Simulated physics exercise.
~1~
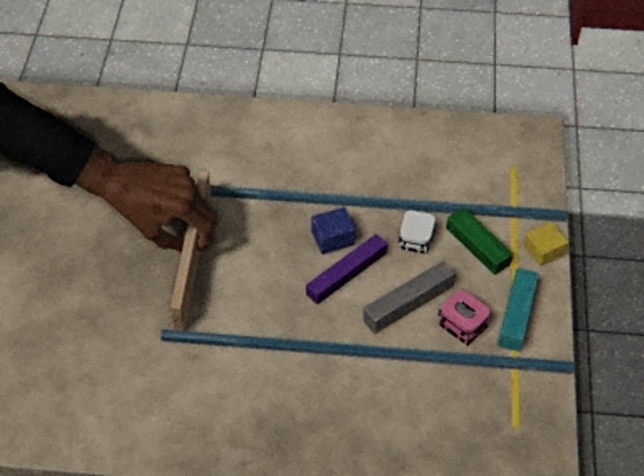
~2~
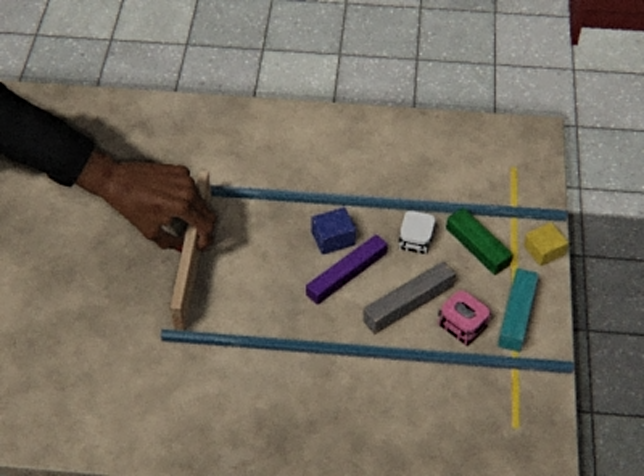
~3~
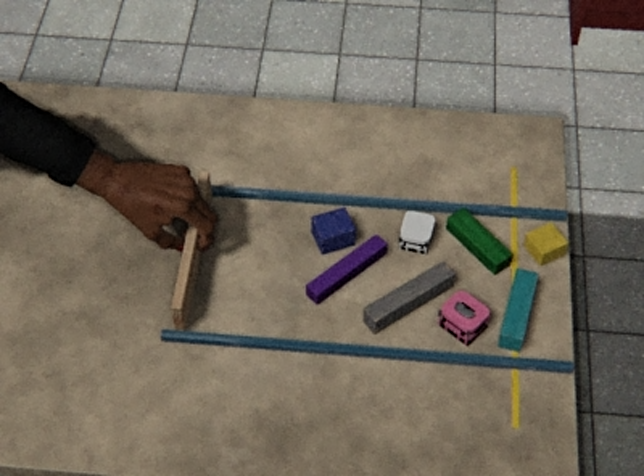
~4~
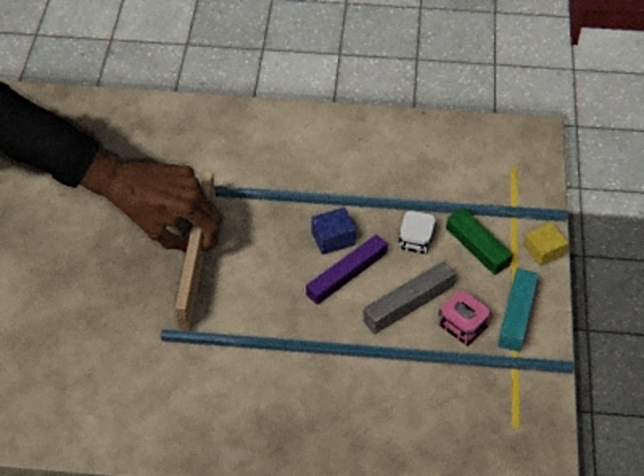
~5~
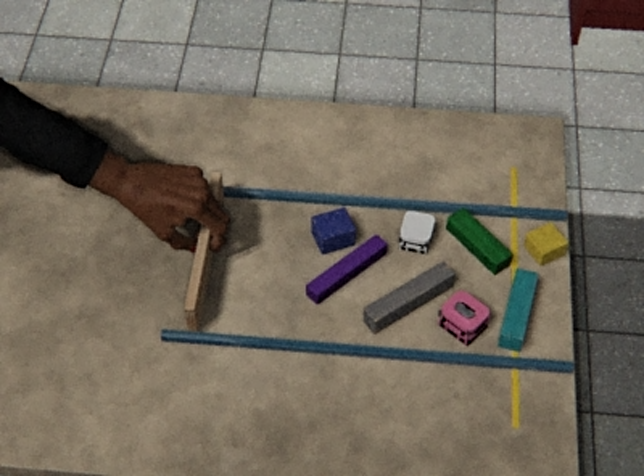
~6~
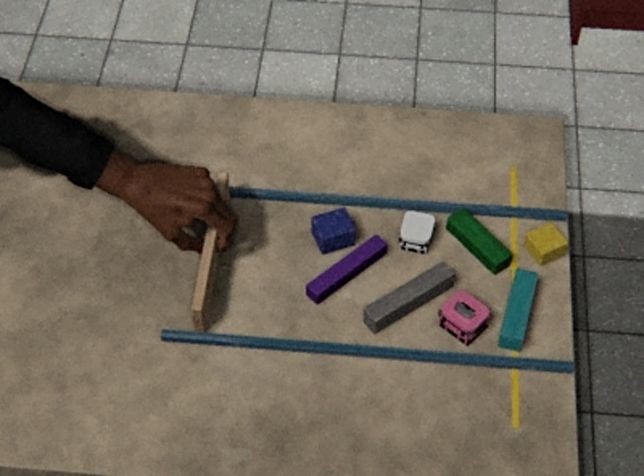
A hand holding a wooden board upright on a tabletop stays nearly still, then slides it slightly to the right between two blue strips, while the colourful blocks, sticks and small cases ahead of it remain in place.
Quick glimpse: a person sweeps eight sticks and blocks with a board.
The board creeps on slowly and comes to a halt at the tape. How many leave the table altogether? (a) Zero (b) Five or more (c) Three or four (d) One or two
c.
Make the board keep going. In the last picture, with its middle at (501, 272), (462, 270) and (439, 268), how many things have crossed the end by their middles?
In order, that gives 2, then 0, then 0.
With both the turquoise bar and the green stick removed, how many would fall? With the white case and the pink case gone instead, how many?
The counts would be 1 and 1.
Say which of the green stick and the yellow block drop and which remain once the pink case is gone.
Outcome for the green stick: It drops; for the yellow block: It drops.
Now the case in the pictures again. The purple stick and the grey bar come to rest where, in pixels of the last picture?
In the last picture, roughly (550, 292) and (554, 317).
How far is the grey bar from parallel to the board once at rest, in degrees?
It is near 30° out of line.
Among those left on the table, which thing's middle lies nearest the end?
Answer: The pink case.
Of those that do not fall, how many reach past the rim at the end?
Expected count: 3.
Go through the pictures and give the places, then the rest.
In the first picture, yellow block (546, 244); turquoise bar (519, 310); green stick (479, 241); board (192, 249); tape (515, 287).
In the second picture, turquoise bar (519, 310); board (192, 249).
In the third picture, green stick (479, 241); purple stick (347, 269).
In the fourth picture, yellow block (546, 244); pink case (464, 318).
In the fifth picture, turquoise bar (519, 310); white case (417, 233).
In the sixth picture, yellow block (546, 244); turquoise bar (519, 310); green stick (479, 241); board (212, 251); tape (515, 287).
Soon after, none off yet; yellow block at rest near (546, 244); turquoise bar at rest near (519, 310); green stick at rest near (479, 241).
At rest, the number that fall off is three or four; fallen, green stick, turquoise bar and yellow block.
